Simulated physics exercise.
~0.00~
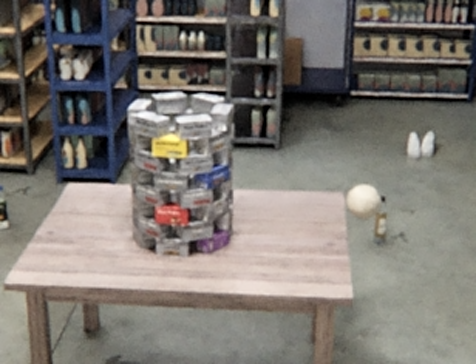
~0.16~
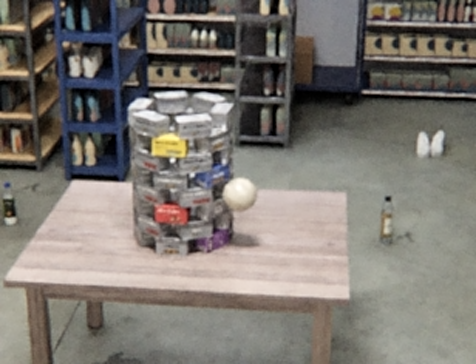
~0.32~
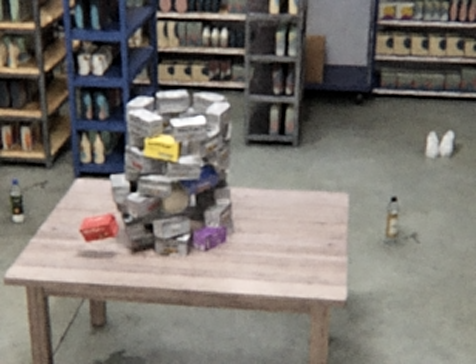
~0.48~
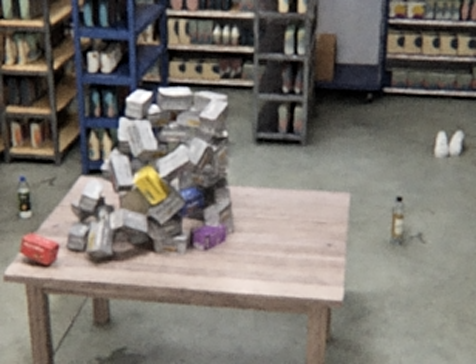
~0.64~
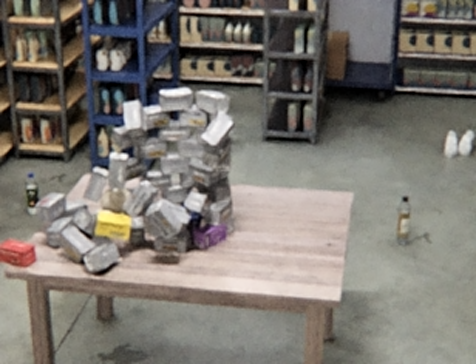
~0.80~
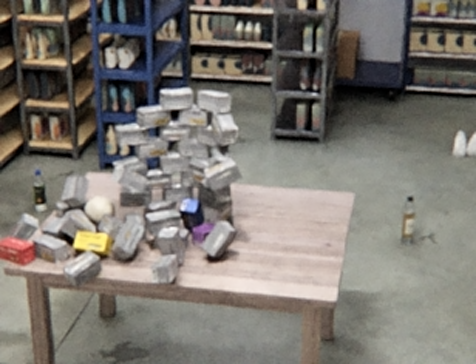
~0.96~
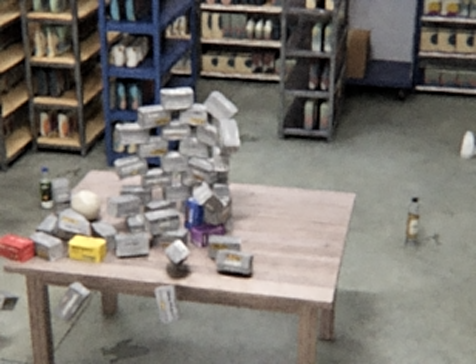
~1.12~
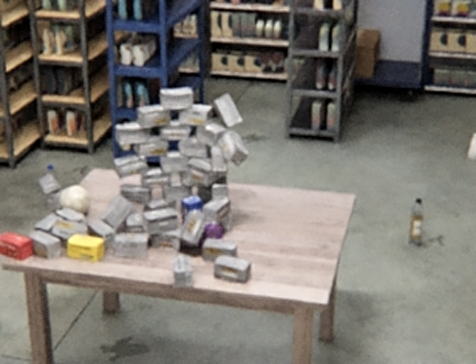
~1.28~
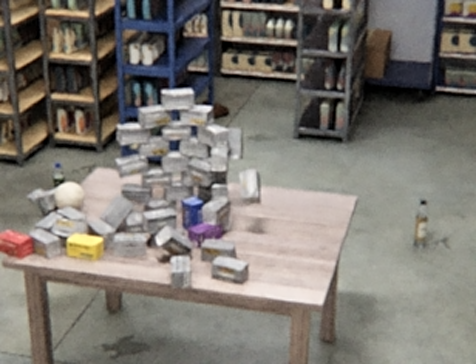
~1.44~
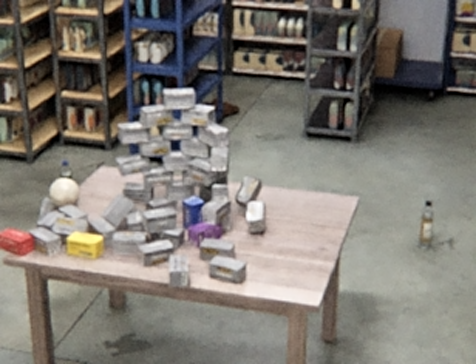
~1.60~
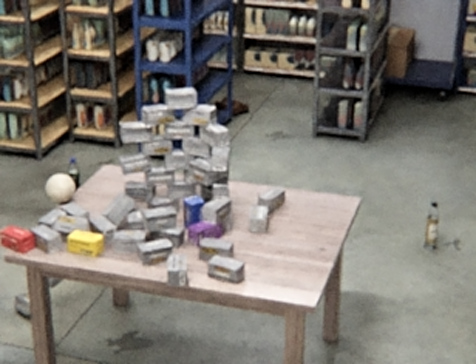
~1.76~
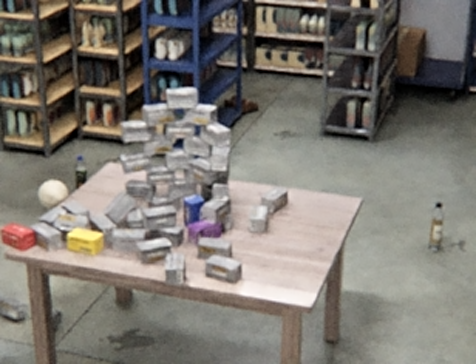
A pale wooden table stands on the grey floor of a room lined with blue, grey and wooden shelves, seen from slightly above as the view drifts sideways. On it rises a tube of stacked grey packets, with red, yellow, blue and purple ones among them. A pale ball flies in from the right and strikes the stack, knocking the red packet out to the left. The near and left sides collapse, and the yellow packet tumbles down. The ball rolls off to the left as a few packets spill off the front edge. The back still stands, with red and yellow lying at the lower left.
